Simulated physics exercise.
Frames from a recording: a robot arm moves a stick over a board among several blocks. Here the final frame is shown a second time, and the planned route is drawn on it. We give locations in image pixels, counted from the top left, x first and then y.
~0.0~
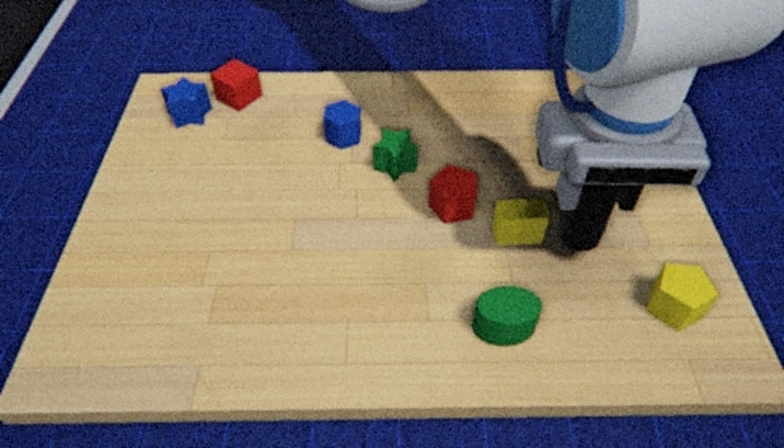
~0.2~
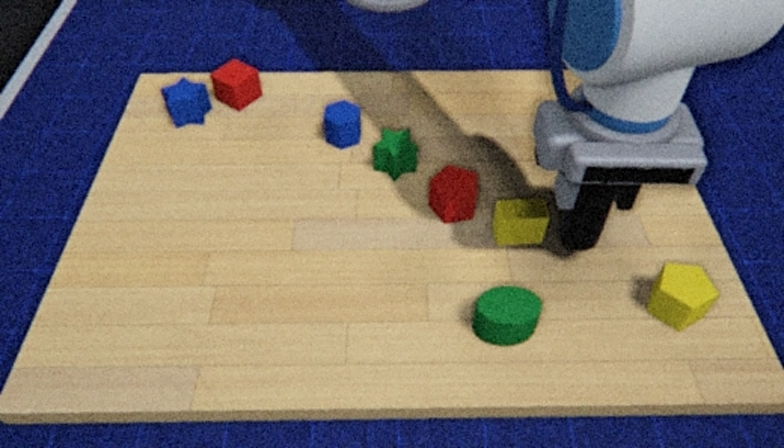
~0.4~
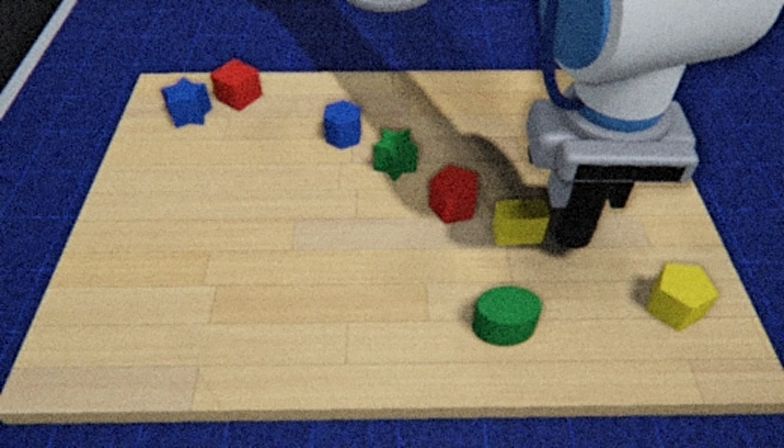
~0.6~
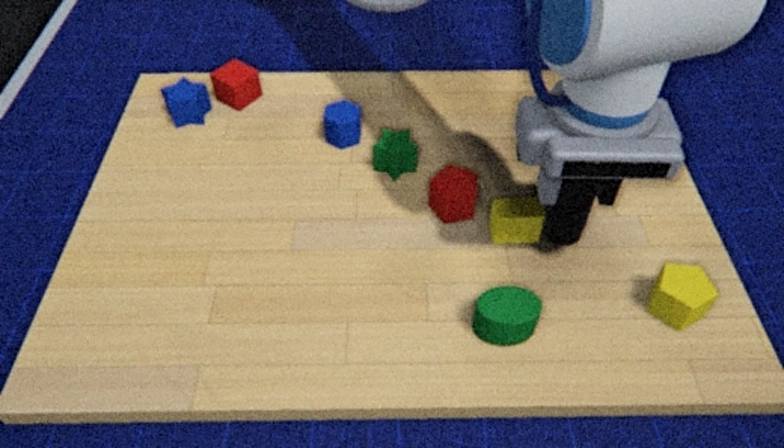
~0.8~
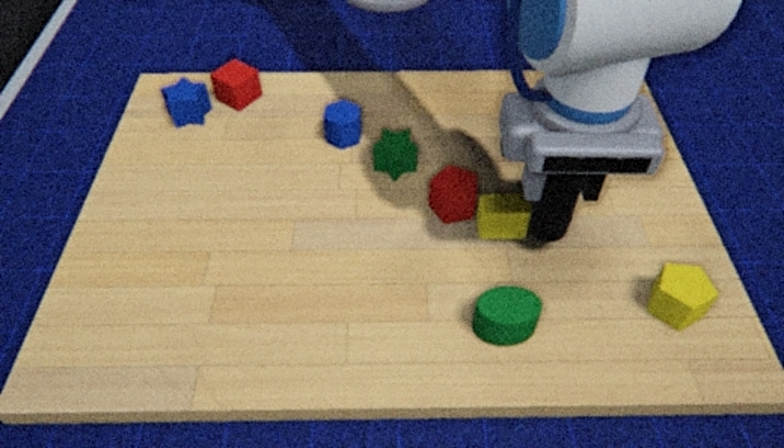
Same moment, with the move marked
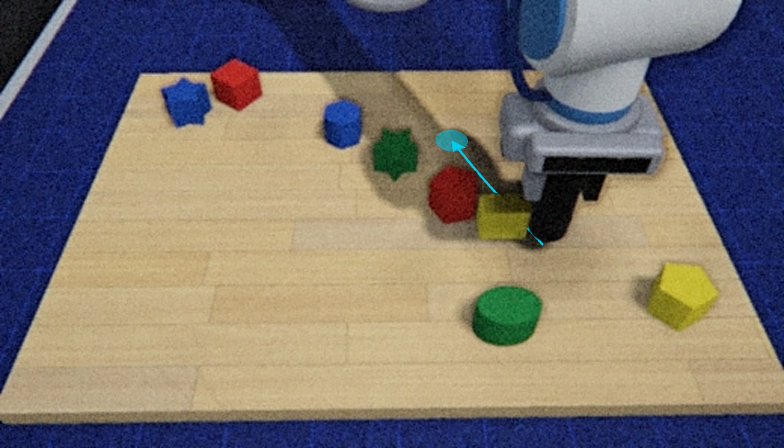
On a wooden board over blue, a robot arm edges left, its black tip nudging a yellow block slightly toward a red one.
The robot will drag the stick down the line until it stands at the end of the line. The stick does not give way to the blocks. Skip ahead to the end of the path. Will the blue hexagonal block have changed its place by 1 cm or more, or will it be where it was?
It is not moved.
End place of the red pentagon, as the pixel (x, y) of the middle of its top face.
Located at (432, 178).
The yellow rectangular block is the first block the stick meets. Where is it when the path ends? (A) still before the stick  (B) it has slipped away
B.
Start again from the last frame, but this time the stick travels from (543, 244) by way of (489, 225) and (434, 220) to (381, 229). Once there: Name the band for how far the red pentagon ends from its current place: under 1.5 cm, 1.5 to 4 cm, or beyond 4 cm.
Once the path is done, the red pentagon lies more than 4 cm from its present place.
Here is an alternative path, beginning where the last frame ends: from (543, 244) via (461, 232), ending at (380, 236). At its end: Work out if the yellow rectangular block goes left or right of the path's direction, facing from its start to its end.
Seen from start to end, it moves right.
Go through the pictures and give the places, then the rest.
The first picture shows tip of the stick (580, 238), middles of tops, blue hexagonal block (342, 111), red pentagon (456, 181), yellow rectangular block (523, 209).
The second picture shows stick (578, 237), nothing pushed.
The third picture shows stick (572, 235), nothing pushed.
The fourth picture shows stick (561, 233), yellow rectangular block (519, 207).
The fifth picture shows stick (547, 229), blue hexagonal block (342, 111), red pentagon (456, 181), yellow rectangular block (506, 203).
The line goes in a line from (543, 244) to (452, 140).
What follows on the original path. One third of the way, stick (511, 190); red pentagon (444, 180); yellow rectangular block (480, 186), turned 80° anticlockwise.
Two thirds of the way, stick (480, 156); red pentagon (432, 178), turned 15° anticlockwise; yellow rectangular block (468, 171), turned 115° anticlockwise.
At the end, stick (453, 124); blue hexagonal block unmoved; red pentagon (432, 178), turned 15° anticlockwise; yellow rectangular block (468, 171), turned 115° anticlockwise.
